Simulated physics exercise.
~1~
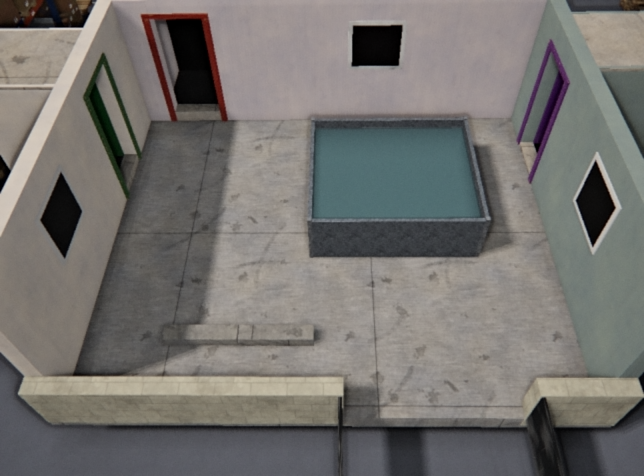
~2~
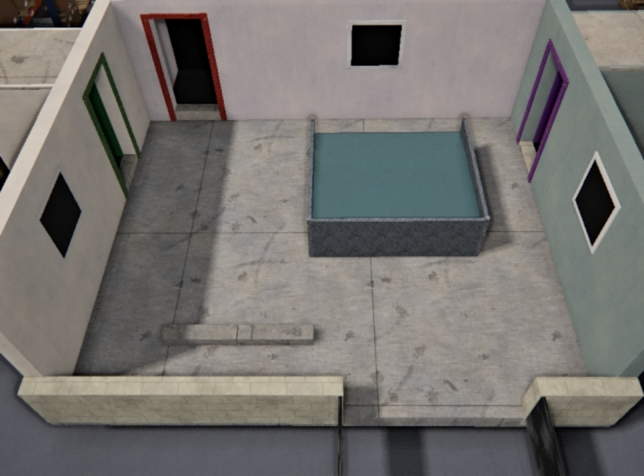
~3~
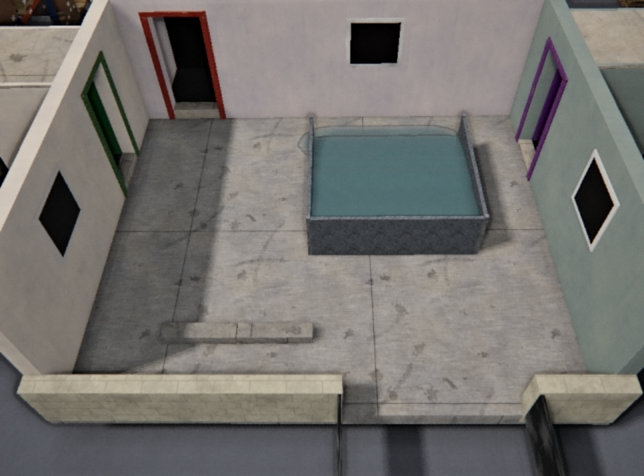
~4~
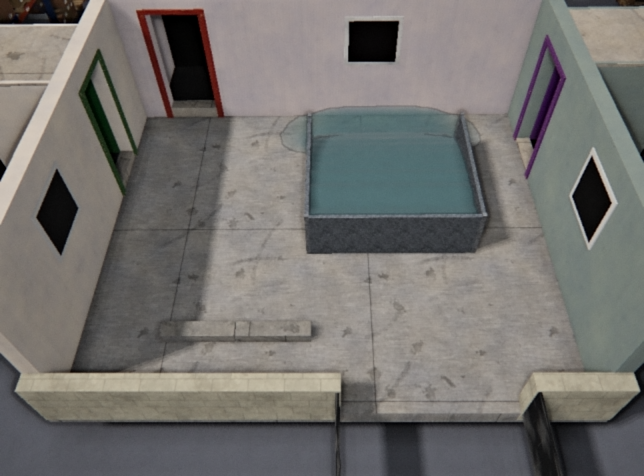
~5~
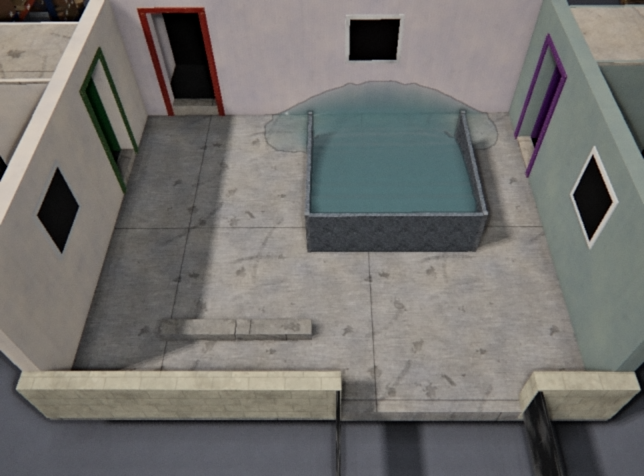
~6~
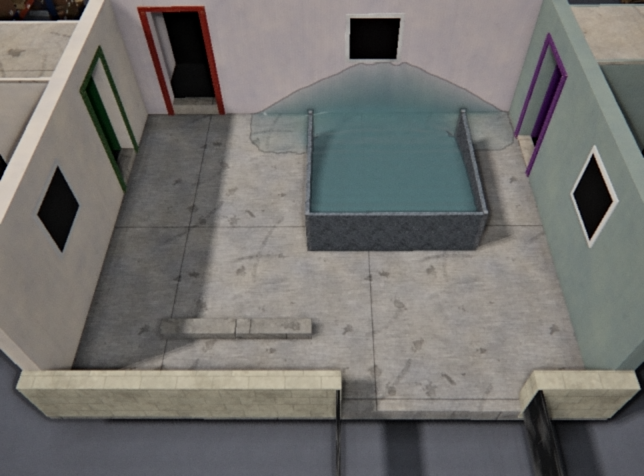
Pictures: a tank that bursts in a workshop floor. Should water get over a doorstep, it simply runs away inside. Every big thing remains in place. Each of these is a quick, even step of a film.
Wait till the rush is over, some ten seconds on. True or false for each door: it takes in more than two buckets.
For the green door, true; for the purple door, true; for the red door, false.
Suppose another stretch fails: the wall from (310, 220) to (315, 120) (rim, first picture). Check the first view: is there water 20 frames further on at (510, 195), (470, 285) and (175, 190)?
In that order: No water, clear, flooded.
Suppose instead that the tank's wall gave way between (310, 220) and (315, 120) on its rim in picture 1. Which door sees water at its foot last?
Call it the door marked purple.
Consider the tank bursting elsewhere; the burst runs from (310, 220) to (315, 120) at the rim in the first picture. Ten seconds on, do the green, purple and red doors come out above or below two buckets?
Taking them in turn, the green door tops the limit, the purple door tops the limit and the red door tops the limit.
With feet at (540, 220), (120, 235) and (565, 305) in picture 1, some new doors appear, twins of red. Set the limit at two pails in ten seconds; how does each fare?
First falls short, then falls short, then falls short.
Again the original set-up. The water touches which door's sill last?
From what the pictures show, it's the green one.
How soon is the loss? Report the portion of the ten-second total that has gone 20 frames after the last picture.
I'd estimate close to 25 per cent.
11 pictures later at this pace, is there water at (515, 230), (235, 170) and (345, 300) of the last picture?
Point by point: Inundated, inundated, not yet wet.
A moment on, water covers 20 % of the floor; the green door not reached, the purple door wet at the sill, nothing in, the red door wet at the sill, nothing in.
Next, water covers 40 % of the floor; the green door under two buckets in, the purple door over two buckets in, the red door wet at the sill, nothing in.
Then, water covers 65 % of the floor; the green door far over two buckets in, the purple door far over two buckets in, the red door wet at the sill, nothing in.
Later, water covers 85 % of the floor; the green door far over two buckets in, the purple door far over two buckets in, the red door under two buckets in.
In the end, water covers 95 % of the floor; the green door far over two buckets in, the purple door far over two buckets in, the red door under two buckets in.
